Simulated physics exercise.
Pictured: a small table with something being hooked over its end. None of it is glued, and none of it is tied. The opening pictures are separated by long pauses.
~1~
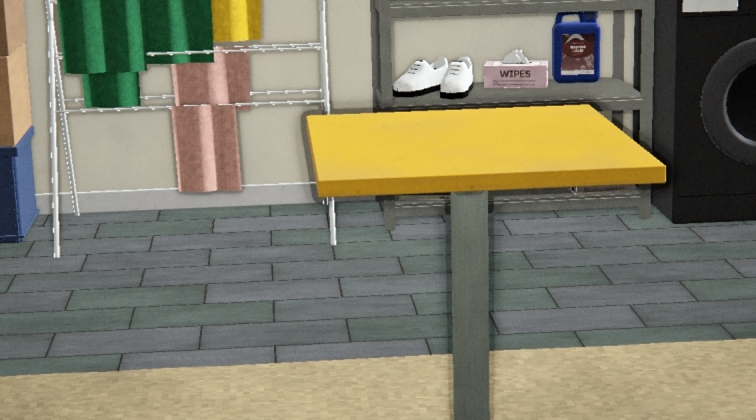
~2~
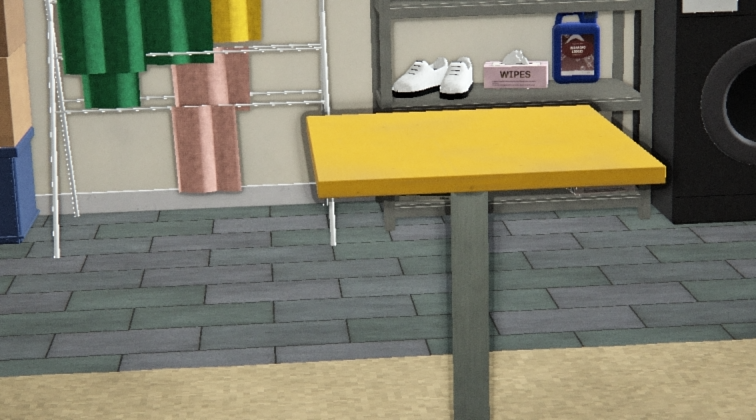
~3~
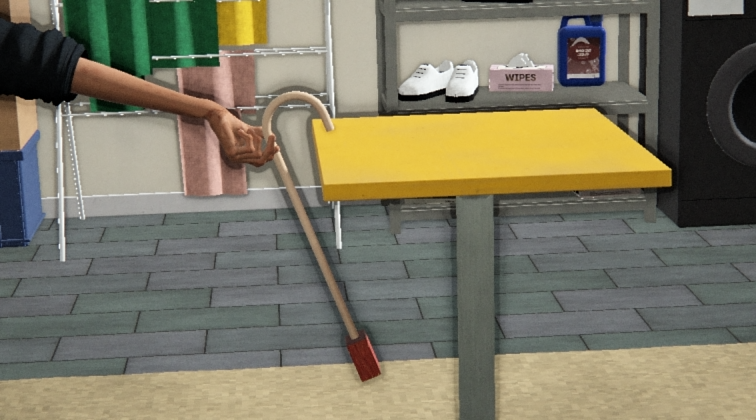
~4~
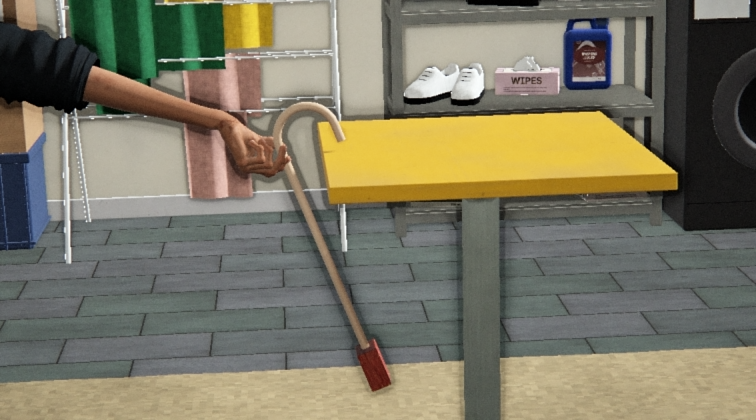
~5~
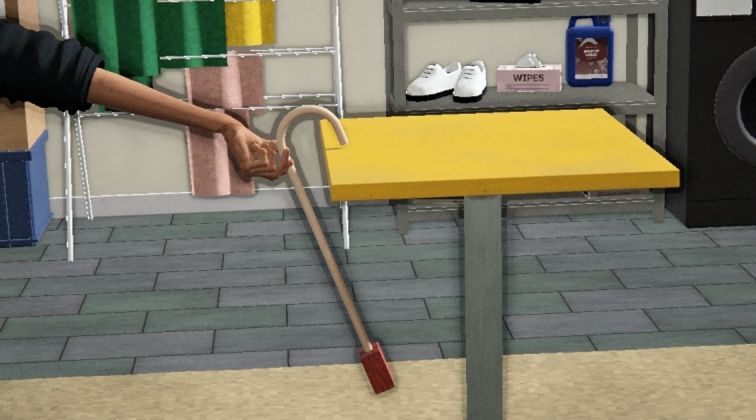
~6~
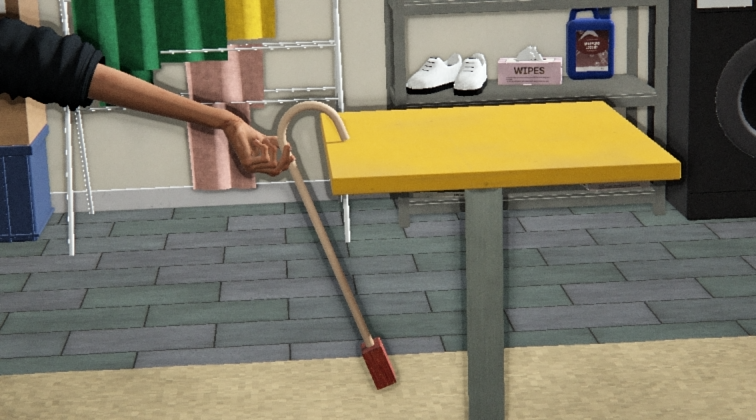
A hand came in from the left holding a cane-like stick with a red brush at its bottom, set its curved top over the yellow table's left end, and kept hold of it.
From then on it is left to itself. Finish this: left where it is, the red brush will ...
Left where it is, the red brush will stay hanging.
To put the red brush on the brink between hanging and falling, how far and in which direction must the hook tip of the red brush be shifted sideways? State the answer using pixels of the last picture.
Close to 20 pixels leftward.
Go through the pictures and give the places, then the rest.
The first frame shows table (469, 146).
The second frame shows table (469, 147).
The third frame shows still on the way; red brush (339, 232); table (474, 150).
The fourth frame shows still on the way; red brush (349, 243); table (480, 153).
The fifth frame shows still on the way; red brush (353, 246); table (482, 150).
The sixth frame shows in place, still held; red brush (354, 241); table (483, 143).
Then, 0.32 s after the last picture, red brush at rest near (353, 242).
Then, 0.68 s after the last picture, red brush at rest near (352, 242).
At rest, the red brush stays hooked on the edge, near (353, 242).
